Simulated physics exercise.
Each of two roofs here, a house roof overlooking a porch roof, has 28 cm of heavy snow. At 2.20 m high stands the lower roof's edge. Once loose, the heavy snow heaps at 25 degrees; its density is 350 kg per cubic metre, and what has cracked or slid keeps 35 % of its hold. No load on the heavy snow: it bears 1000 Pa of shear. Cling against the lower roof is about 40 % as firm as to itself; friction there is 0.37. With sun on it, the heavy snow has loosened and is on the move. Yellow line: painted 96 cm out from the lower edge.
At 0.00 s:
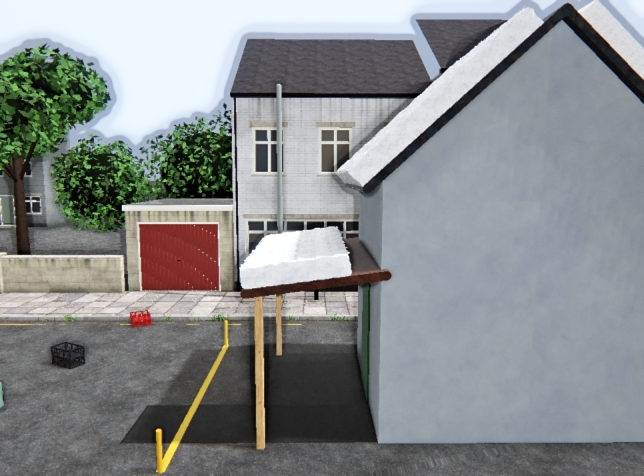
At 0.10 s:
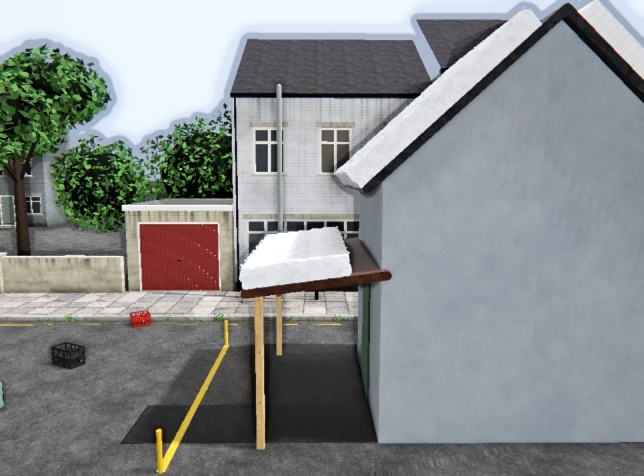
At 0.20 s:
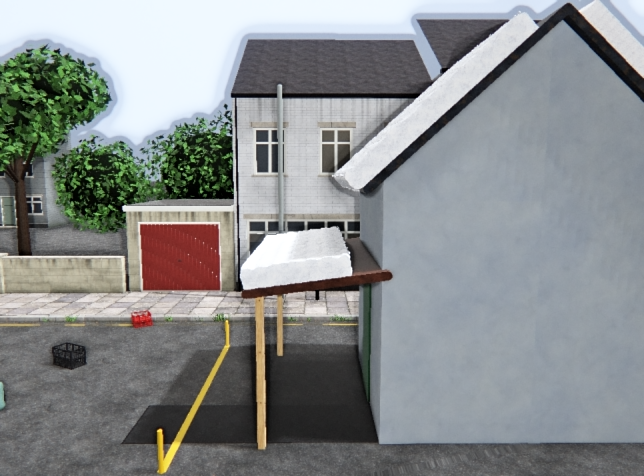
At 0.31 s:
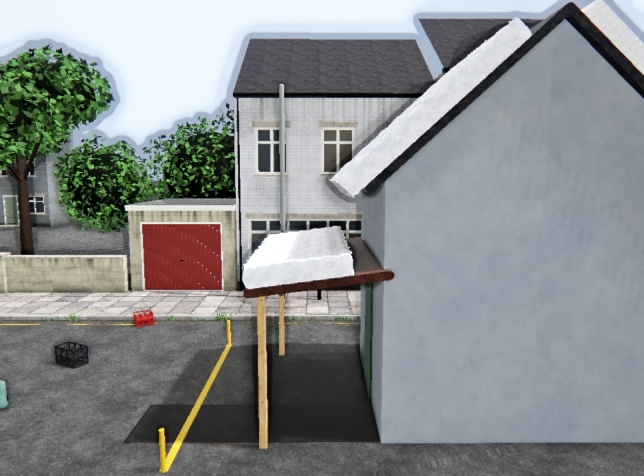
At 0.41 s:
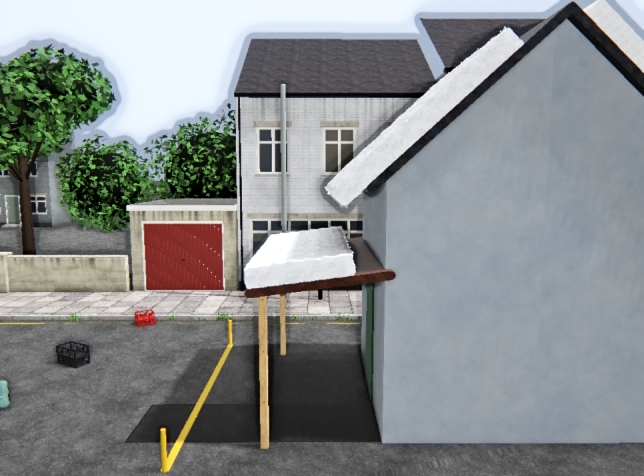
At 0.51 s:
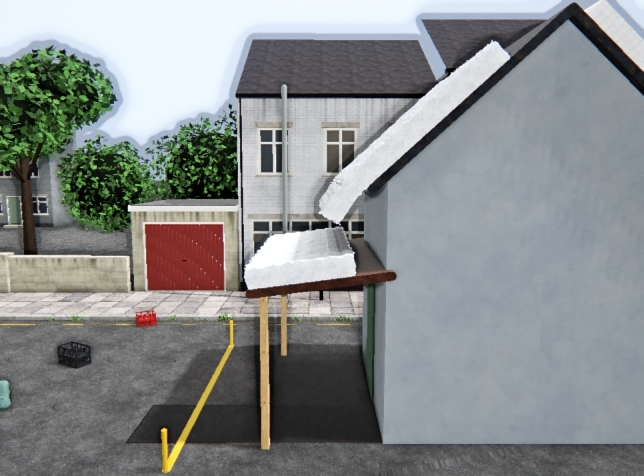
The footage shows a thick slab of snow sliding slowly down and leftward along a grey building's sloping roof, its lower end extending past the eave above a smaller snow-covered porch roof, whose own snow shows little change.
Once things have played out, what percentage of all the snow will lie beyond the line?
About 44 %.
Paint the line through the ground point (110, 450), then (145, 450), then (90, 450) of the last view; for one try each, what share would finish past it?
I'd guess near 22 %, then near 30 %, and near 14 % on the last try.
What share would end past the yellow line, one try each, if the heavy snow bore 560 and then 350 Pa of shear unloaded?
You'd see 55 percent the first time and 60 percent the second.
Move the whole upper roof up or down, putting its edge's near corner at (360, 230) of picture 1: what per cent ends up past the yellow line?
12 per cent or so.
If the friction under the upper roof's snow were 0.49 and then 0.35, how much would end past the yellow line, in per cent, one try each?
It would be 20 % the first time and 30 % the second.
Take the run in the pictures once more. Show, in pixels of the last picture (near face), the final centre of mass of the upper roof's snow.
Centre noted at roughly (173, 390).
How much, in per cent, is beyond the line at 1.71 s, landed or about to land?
Around 25 percent of it.
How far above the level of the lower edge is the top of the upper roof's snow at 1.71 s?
Height above lower edge: Approx. 0.7 m.
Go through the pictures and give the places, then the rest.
In the first picture, front end of the heavy snow at (361, 177).
In the second picture, front end of the heavy snow at (360, 179), its middle shifted 2.3 cm.
In the third picture, front end of the heavy snow at (356, 183), its middle shifted 9.4 cm, 3 % of it past the upper edge, in one piece.
In the fourth picture, front end of the heavy snow at (351, 189), its middle shifted 22 cm, 7 % of it past the upper edge, in one piece.
In the fifth picture, front end of the heavy snow at (343, 185), its middle shifted 39 cm, 14 % of it past the upper edge, in one piece.
In the sixth picture, front end of the heavy snow at (332, 203), its middle shifted 62 cm, 21 % of it past the upper edge, cracking.
By 1.06 s, none is below the lower edge and 0 % is past the line.
By 1.71 s, 39 % is below the lower edge and 25 % is past the line.
By 2.35 s, 57 % is below the lower edge and 43 % is past the line.
By 3.00 s, 63 % is below the lower edge and 44 % is past the line.
By 3.40 s, at the end, 63 % is below the lower edge and 44 % is past the line.
